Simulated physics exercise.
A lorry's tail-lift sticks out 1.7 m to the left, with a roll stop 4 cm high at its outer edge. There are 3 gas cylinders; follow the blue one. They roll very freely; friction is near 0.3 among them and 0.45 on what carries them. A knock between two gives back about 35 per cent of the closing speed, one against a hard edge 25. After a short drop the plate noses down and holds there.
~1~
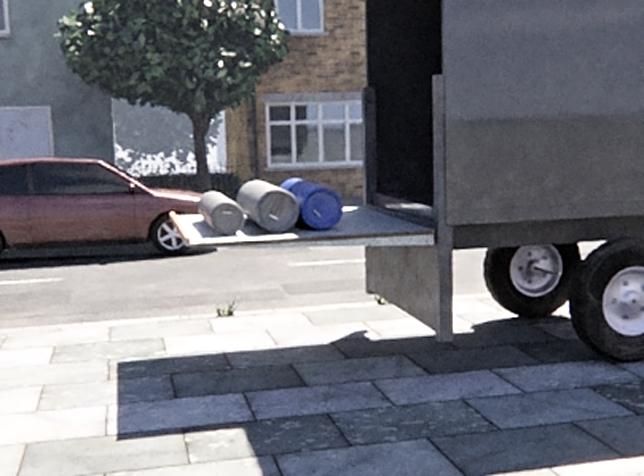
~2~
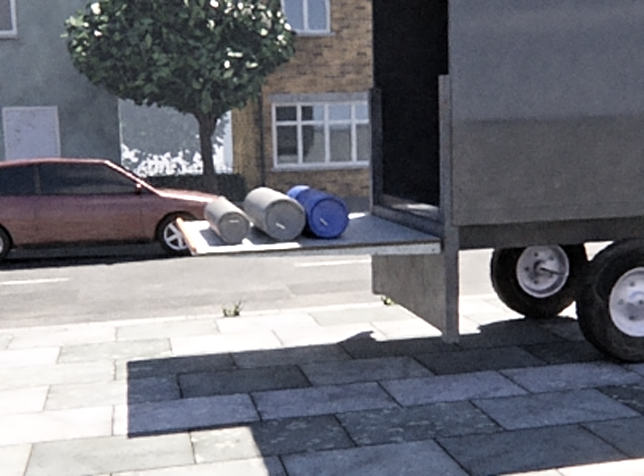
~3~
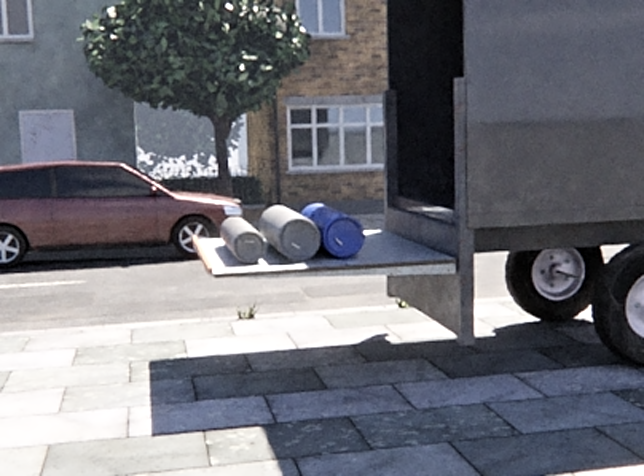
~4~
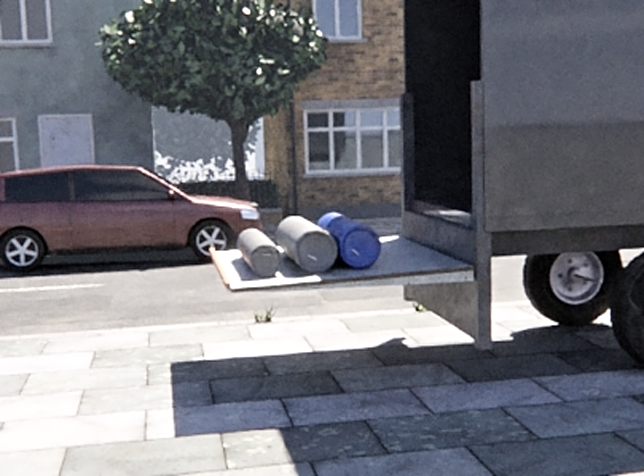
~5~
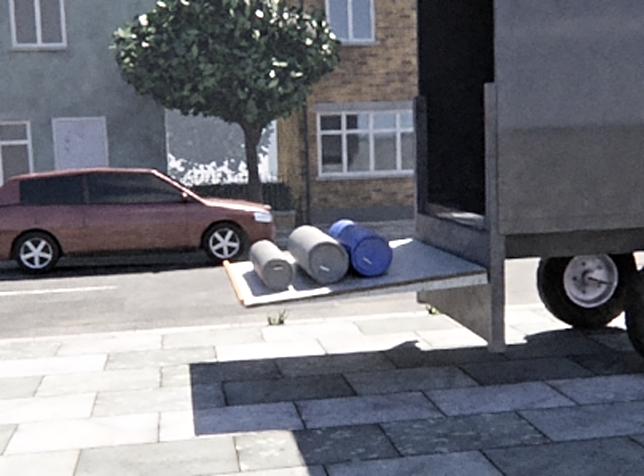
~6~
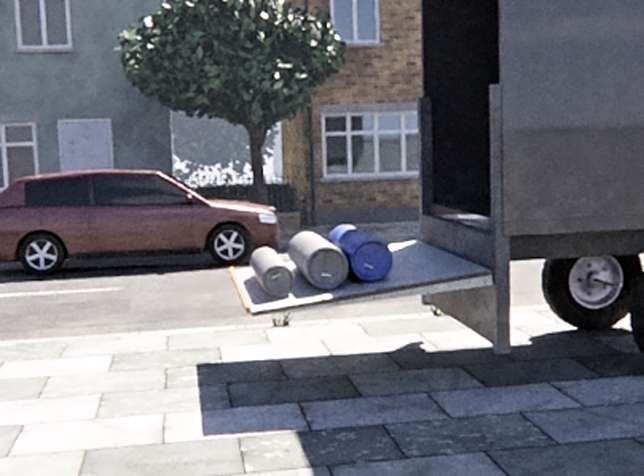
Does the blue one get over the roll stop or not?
The blue one stays on the plate.
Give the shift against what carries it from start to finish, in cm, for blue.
About: Blue 30.
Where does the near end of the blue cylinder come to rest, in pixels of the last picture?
At about (337, 266).
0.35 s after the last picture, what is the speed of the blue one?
Near 0.4 m/s.
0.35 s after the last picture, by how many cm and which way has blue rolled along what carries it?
Blue 15 left.
Another 0.4 s on from the last picture, blue is on the plate, 80 cm from the stop, rolling left; 0 gone from the plate.
In the end (0.8 s after the last picture), blue is on the plate, 65 cm from the stop; 0 gone from the plate.
